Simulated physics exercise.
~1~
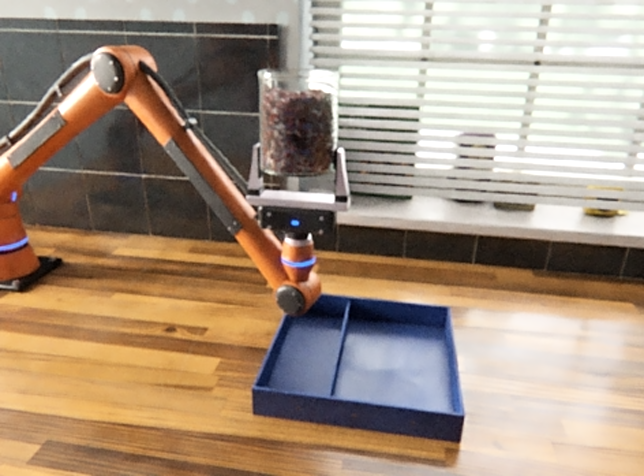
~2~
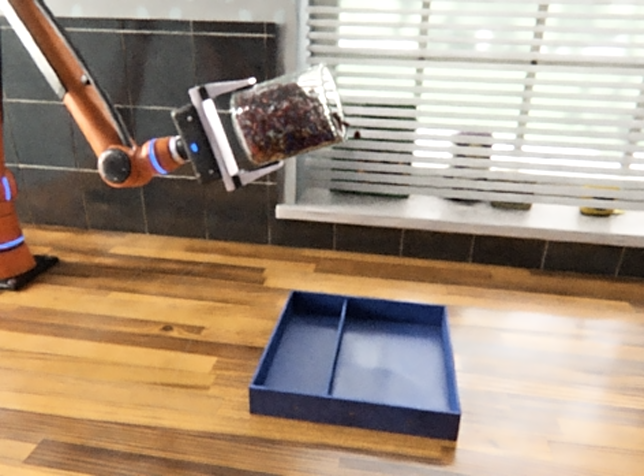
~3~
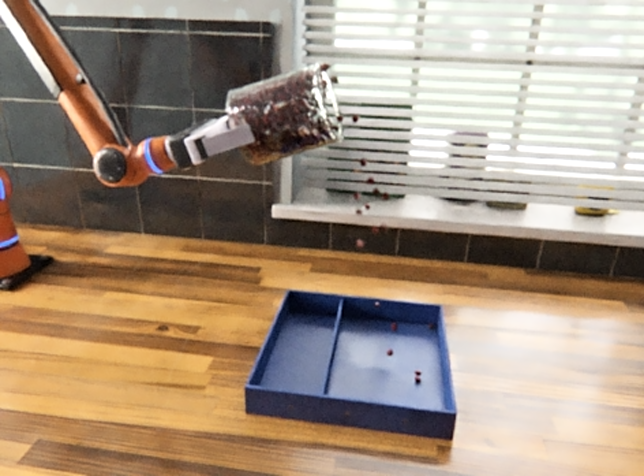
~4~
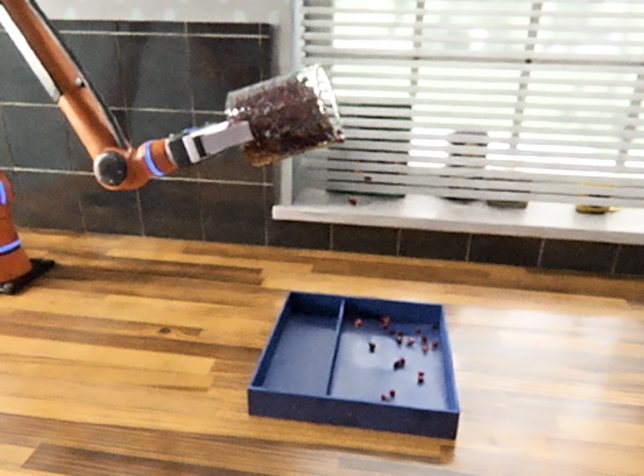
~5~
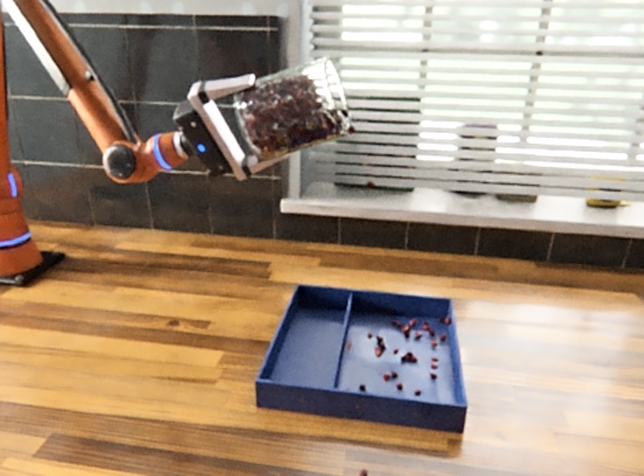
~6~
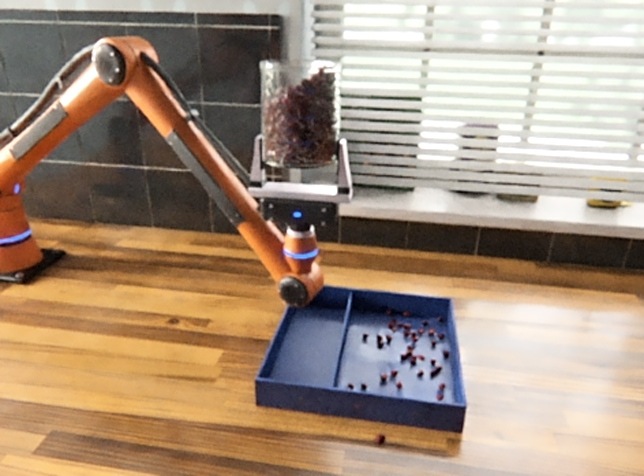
On a wooden counter by a window with blinds, an orange robot arm tips a clear cup of dark red beans over a divided blue tray, scattering some into its right section, then returns the cup upright, still mostly full, with a stray bean outside the tray.
